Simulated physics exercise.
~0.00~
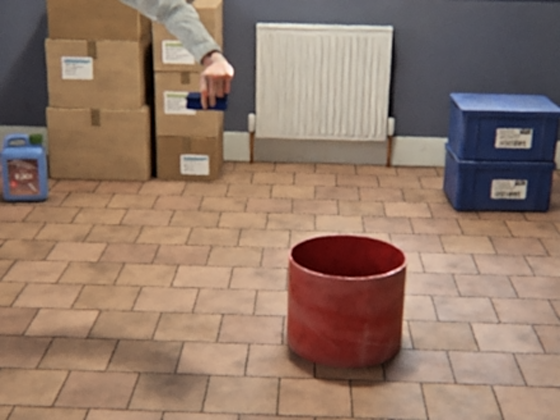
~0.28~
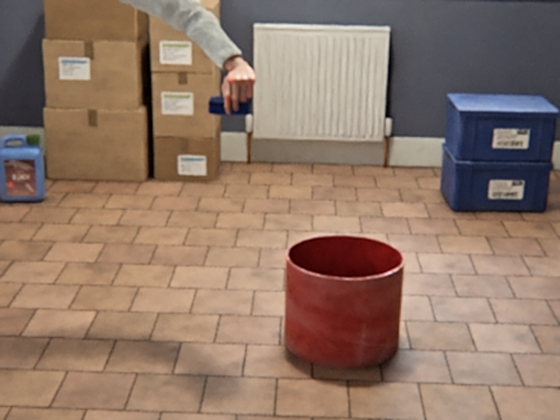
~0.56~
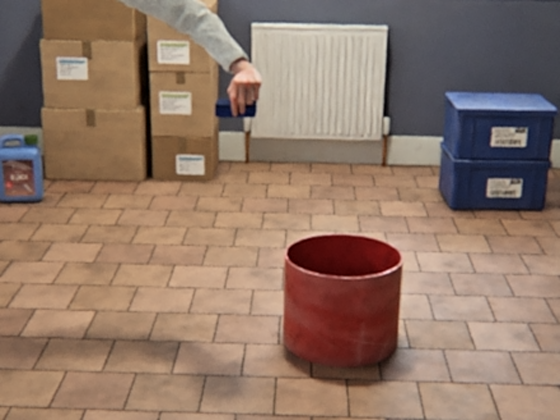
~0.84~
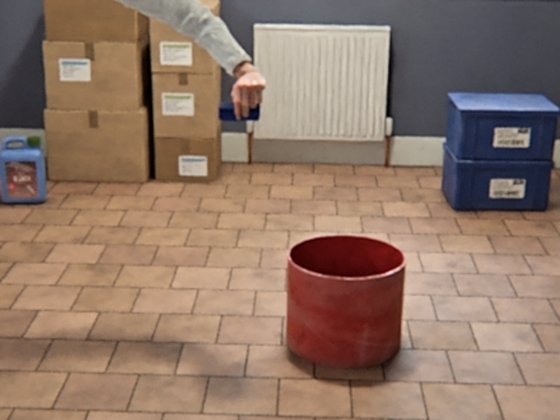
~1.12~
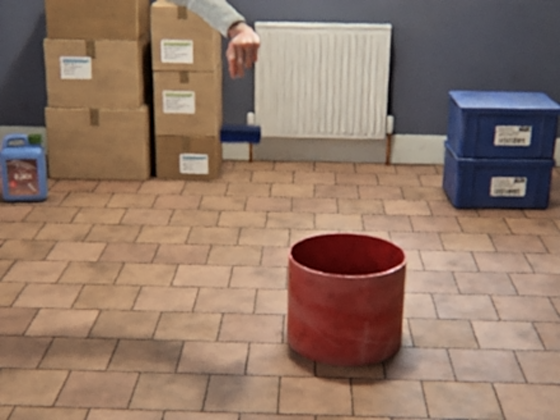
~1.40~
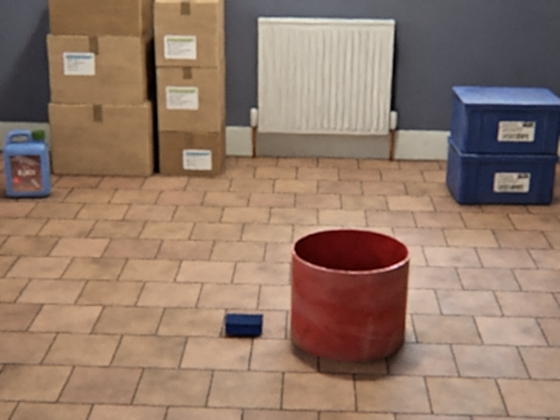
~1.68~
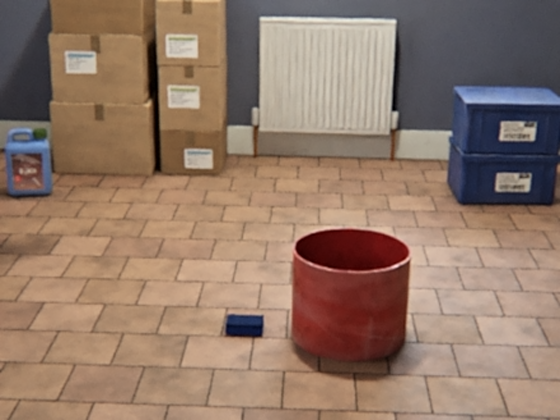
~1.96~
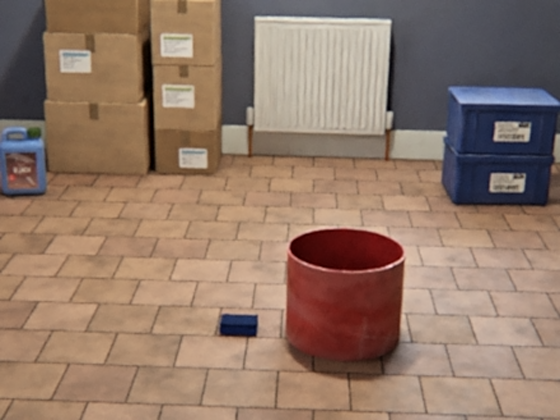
A hand in a pale sleeve reaches in from the upper left of a tiled room, holding a small dark blue sponge, viewed from the front and slightly above by a gently swaying camera. A large red cylindrical container stands on the floor right of centre, with cardboard boxes, a blue jug, a white radiator and two stacked blue bins along the grey wall behind. The hand drifts slightly right, pauses, then lets go and draws back. The sponge drops, misses the container and rests on the tiles just to its left.
